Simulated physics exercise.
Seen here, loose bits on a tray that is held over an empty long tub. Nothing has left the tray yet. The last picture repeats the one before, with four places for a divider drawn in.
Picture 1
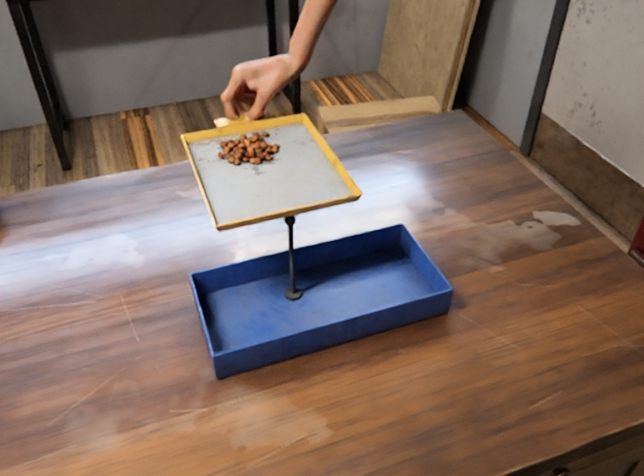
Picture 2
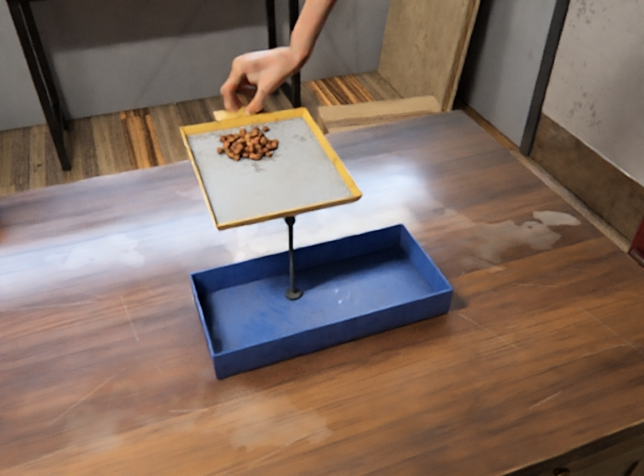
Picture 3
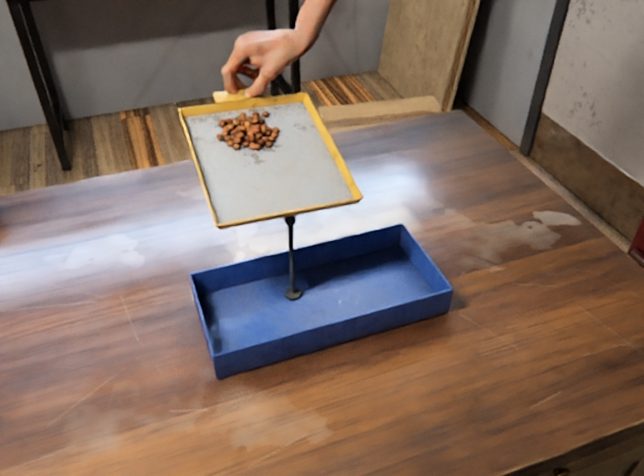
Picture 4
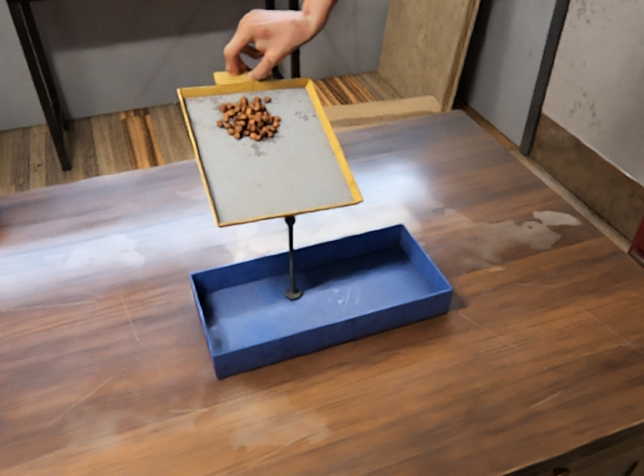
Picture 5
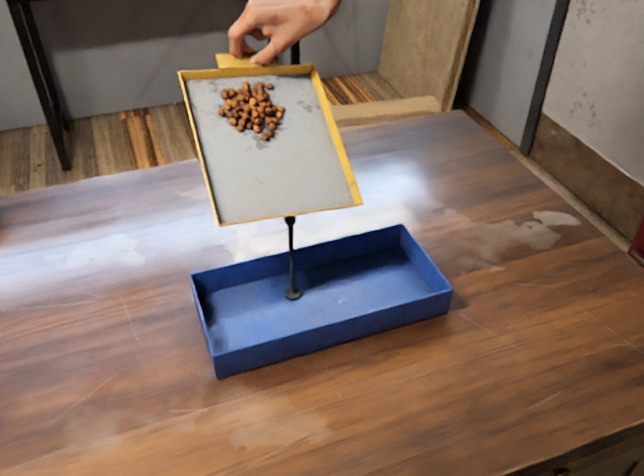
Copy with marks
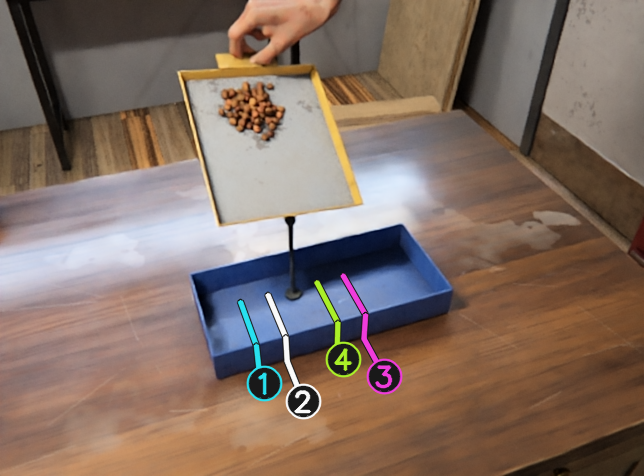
A hand raises the far edge of a tray of brown bits above a blue tub.
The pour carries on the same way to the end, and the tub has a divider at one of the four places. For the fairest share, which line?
3.
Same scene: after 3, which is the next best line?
The answer is 4.
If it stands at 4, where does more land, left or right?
The right side.
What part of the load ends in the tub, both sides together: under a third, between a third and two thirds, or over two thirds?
About that: Over two thirds.
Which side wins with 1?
More lands on the right.
On the marked copy, line 1 crosses the front rim at (256, 344); line 2 crosses the front rim at (285, 336); line 3 crosses the front rim at (365, 314); line 4 crosses the front rim at (337, 321).
With 1, of what is caught, not one piece on the left of the divider, every piece on the right.
With 2, of what is caught, just a few on the left of the divider, almost all on the right.
With 3, of what is caught, roughly half on the left of the divider, roughly half on the right.
With 4, of what is caught, roughly a quarter on the left of the divider, the larger part on the right.
